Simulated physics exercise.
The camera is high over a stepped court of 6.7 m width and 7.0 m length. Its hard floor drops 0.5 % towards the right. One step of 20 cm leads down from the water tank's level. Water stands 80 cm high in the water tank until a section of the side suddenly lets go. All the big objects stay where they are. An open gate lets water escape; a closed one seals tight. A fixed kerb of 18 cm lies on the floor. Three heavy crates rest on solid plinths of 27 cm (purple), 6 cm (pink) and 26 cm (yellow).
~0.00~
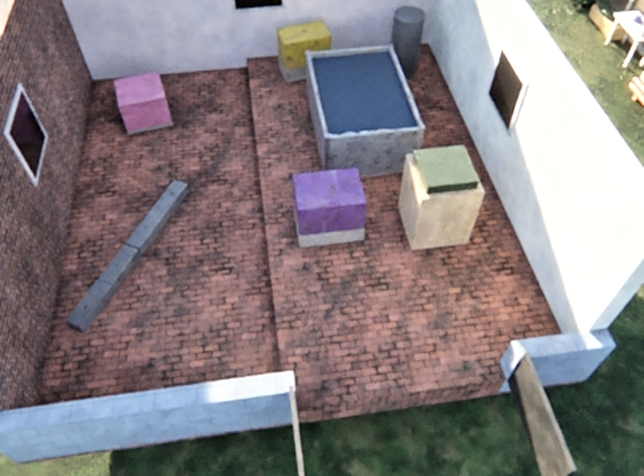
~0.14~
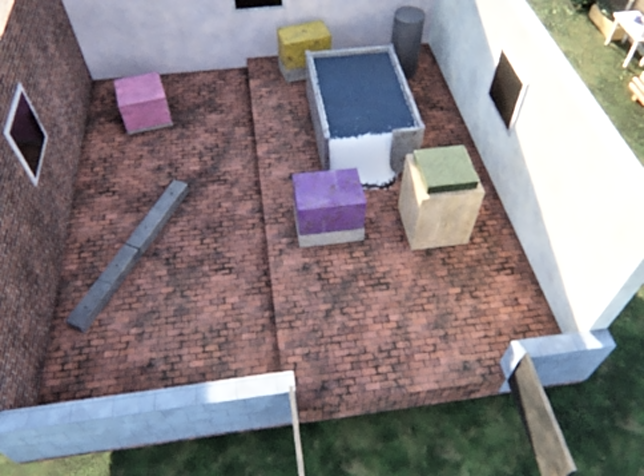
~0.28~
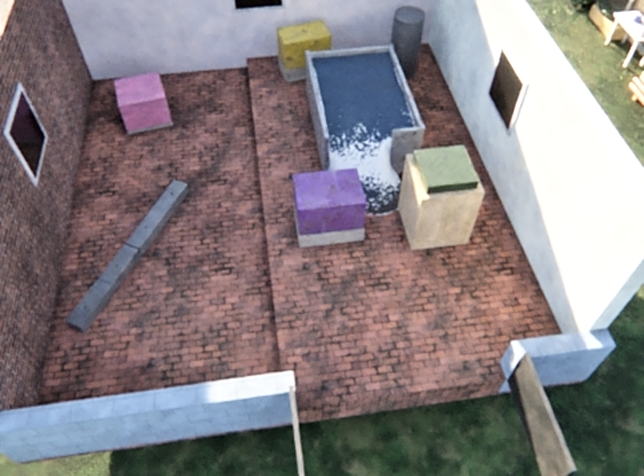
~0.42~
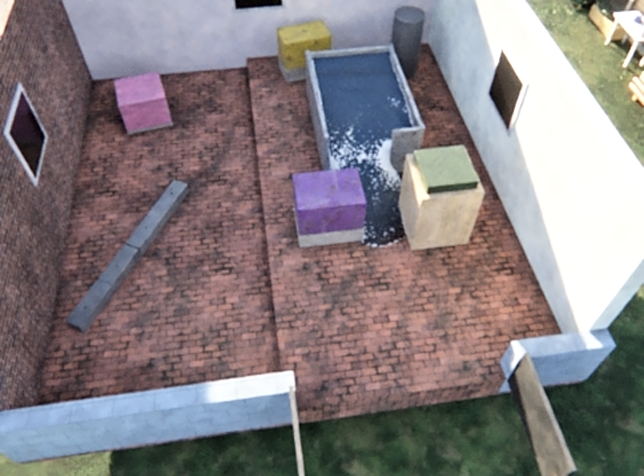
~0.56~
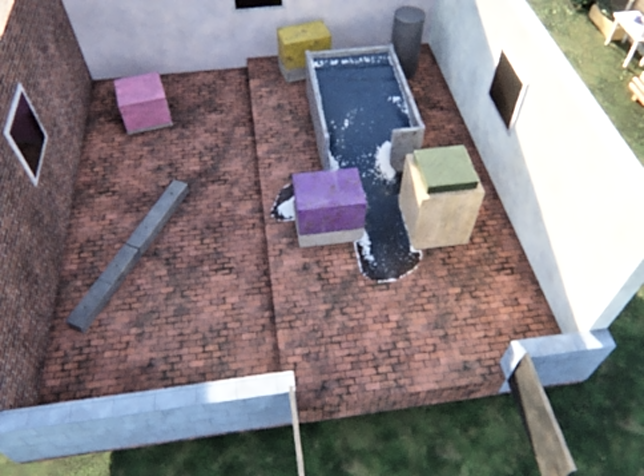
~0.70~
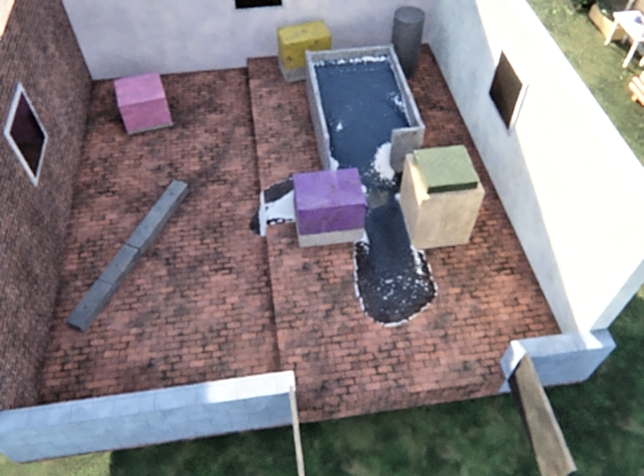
At the start, a stone tank of dark water stands still in a walled brick court among coloured blocks. Its near side opens and water pours out in white foam, running between the purple and green-topped blocks, then spreading toward the viewer and leftward behind the purple block, over the step.
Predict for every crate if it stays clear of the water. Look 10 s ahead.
The purple crate gets wet; the pink crate is soaked; the yellow crate escapes dry.
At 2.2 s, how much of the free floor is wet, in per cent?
About 40 per cent.
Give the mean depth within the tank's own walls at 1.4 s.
About 48 cm.
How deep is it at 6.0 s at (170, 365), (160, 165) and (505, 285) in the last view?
In that order: 6, 2 and 3 cm.
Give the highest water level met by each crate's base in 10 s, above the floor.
Peaks in cm: Purple 56, pink 11, yellow 4.
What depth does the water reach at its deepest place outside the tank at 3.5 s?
About 24 cm.
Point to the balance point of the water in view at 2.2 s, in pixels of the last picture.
Around (345, 171).
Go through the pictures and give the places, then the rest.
In the first picture, the water tank at (361, 92) is whole and still, 80 cm deep.
In the second picture, the front is at (392, 179), 0.6 m from the gap at (359, 163); 0.2 m2 of floor is under water; 80 cm left at the back of the water tank.
In the third picture, water pours out at (359, 163) and has run 0.9 m, to (396, 204); deepest outside 44 cm, 80 cm at the water tank's back.
In the fourth picture, the front is at (386, 240), 1.4 m from the gap at (358, 165); 1.5 m2 of floor is under water; 79 cm left at the back of the water tank.
In the fifth picture, water pours out at (358, 165) and has run 2.0 m, to (395, 273); deepest outside 52 cm, 73 cm at the water tank's back.
In the sixth picture, the front is at (390, 319), 2.7 m from the gap at (358, 164); 3.3 m2 of floor is under water; 67 cm left at the back of the water tank.
After 1.4 s water covers 25 % of the floor and is deepest (52 cm) near (349, 203); purple plinth reached, pink plinth not reached, yellow plinth not reached.
After 2.2 s water covers 40 % of the floor and is deepest (38 cm) near (397, 207); purple plinth reached, pink plinth reached, yellow plinth not reached.
After 3.5 s water covers 60 % of the floor and is deepest (24 cm) near (349, 203); purple plinth reached, pink plinth reached, yellow plinth not reached.
After 6.0 s water covers 80 % of the floor and is deepest (13 cm) near (397, 207); purple plinth reached, pink plinth reached, yellow plinth reached.
After 10.0 s water covers 85 % of the floor and is deepest (8 cm) near (221, 192); highest at the purple plinth 56 cm, highest at the pink plinth 11 cm, highest at the yellow plinth 4 cm.
